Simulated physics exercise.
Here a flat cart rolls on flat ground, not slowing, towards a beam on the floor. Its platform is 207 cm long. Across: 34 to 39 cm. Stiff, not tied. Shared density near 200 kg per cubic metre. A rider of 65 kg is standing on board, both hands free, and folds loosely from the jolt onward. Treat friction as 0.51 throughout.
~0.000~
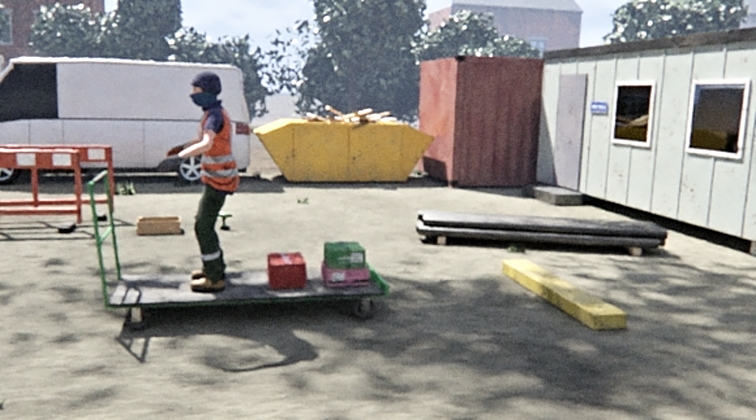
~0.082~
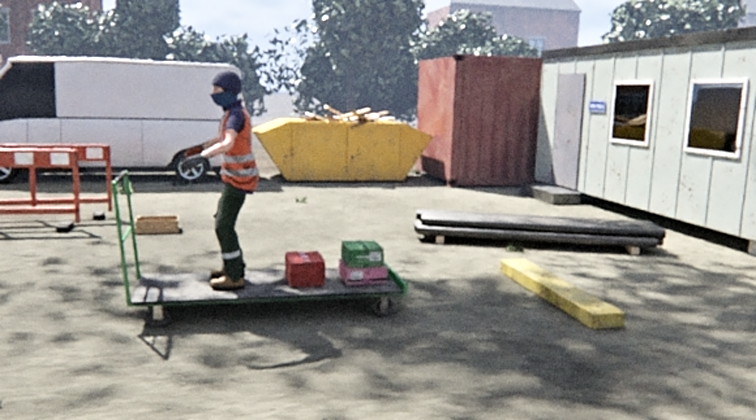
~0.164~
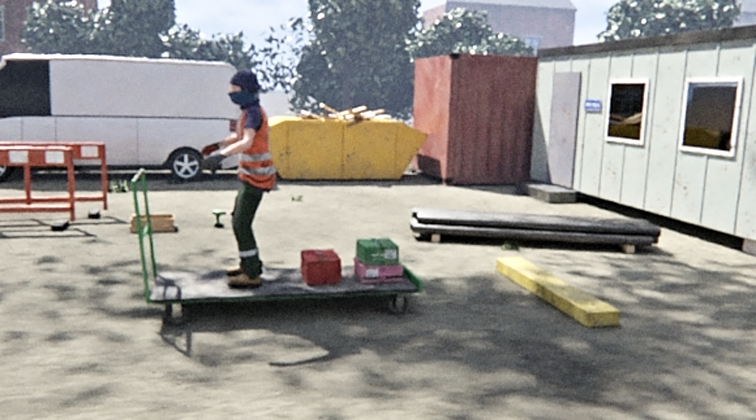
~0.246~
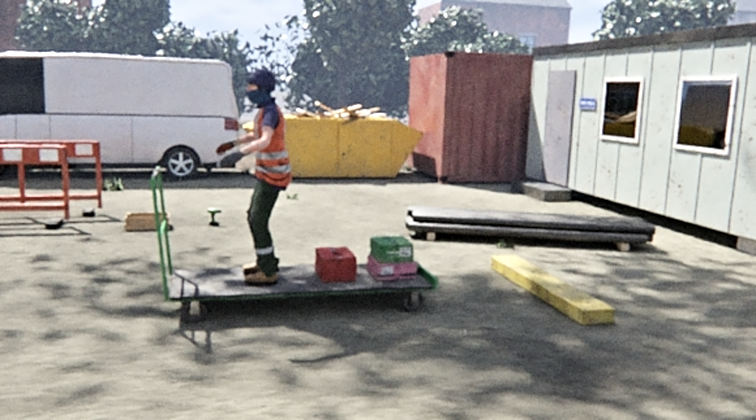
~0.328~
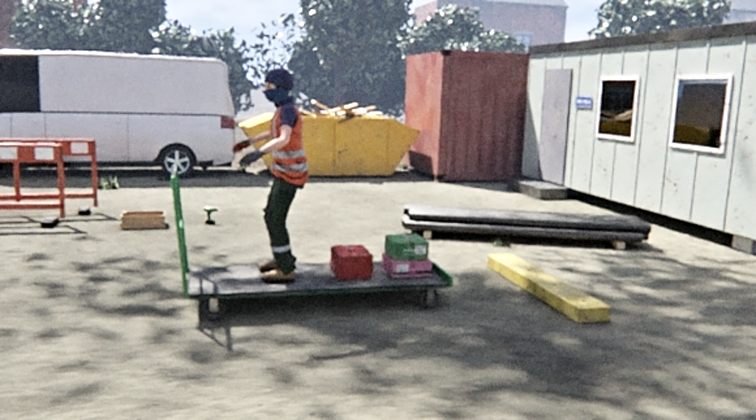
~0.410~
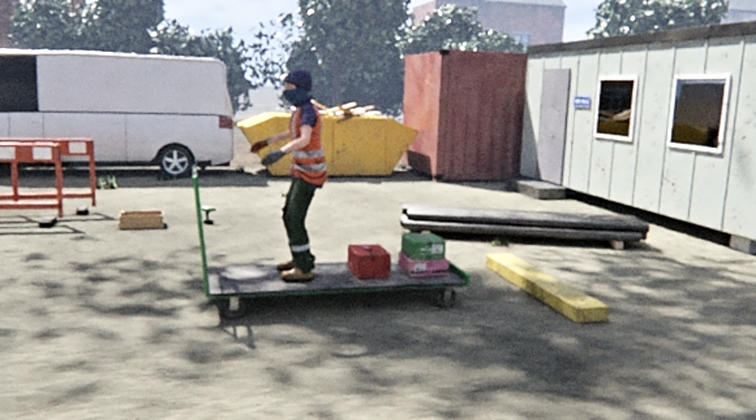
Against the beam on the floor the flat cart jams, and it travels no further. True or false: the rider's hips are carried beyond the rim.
False.
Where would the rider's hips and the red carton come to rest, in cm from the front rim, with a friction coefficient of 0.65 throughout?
Hips 20 behind, red 50 behind.
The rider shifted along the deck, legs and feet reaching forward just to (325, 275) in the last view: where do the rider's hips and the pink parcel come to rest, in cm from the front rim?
In that case hips 0 past, pink 20 behind.
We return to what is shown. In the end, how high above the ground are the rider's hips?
Around 50 centimetres high.
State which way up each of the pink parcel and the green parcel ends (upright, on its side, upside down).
At rest: Pink upright, green upside down.
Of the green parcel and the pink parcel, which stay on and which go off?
Result - green: Goes over; pink: Stays.
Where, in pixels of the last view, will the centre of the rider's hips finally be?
Roughly pixel (519, 239).
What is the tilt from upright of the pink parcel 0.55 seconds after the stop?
Around 0° from upright.
The wheels strike at 0.80 s.
After 1.35 s the rider's hips are 37 cm behind the rim, near (500, 232) in the last picture's view.
After 1.80 s the rider's hips are 19 cm behind the rim, near (518, 239) in the last picture's view.
At rest, 2.8 s, past the rim, green parcel; behind it, red carton, pink parcel and the rider's hips.
